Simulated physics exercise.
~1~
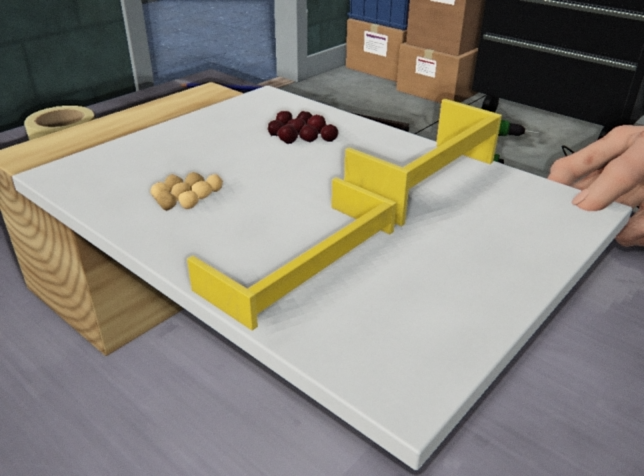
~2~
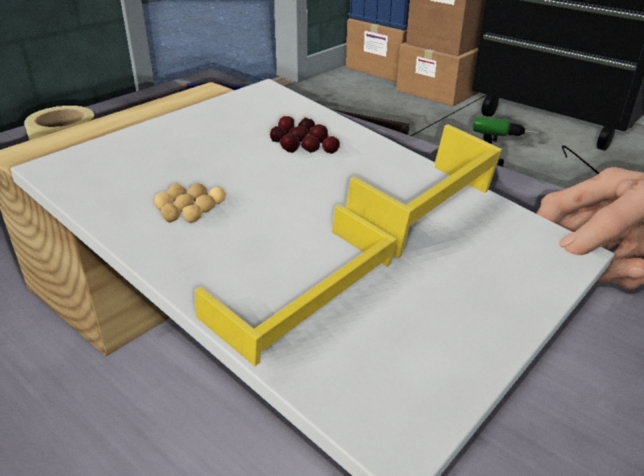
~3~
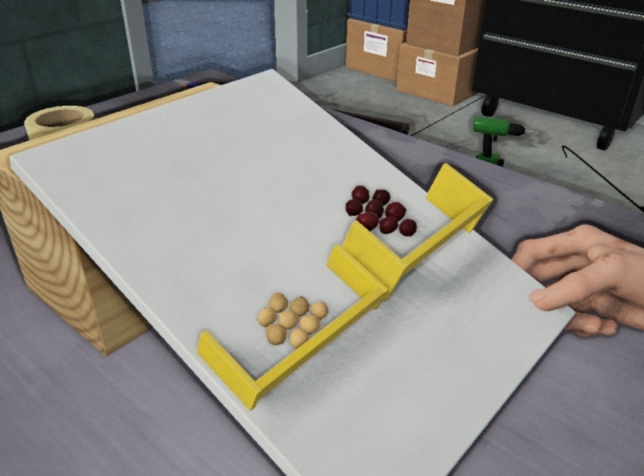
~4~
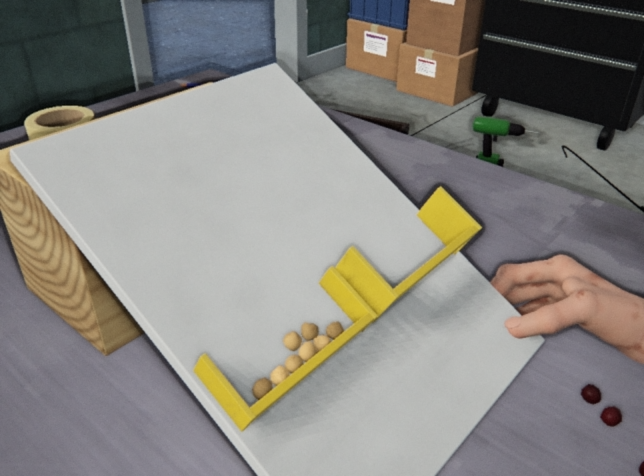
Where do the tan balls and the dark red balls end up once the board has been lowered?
The tan balls in front end up gathered behind the yellow gate, while the dark red balls at the back roll on past it.
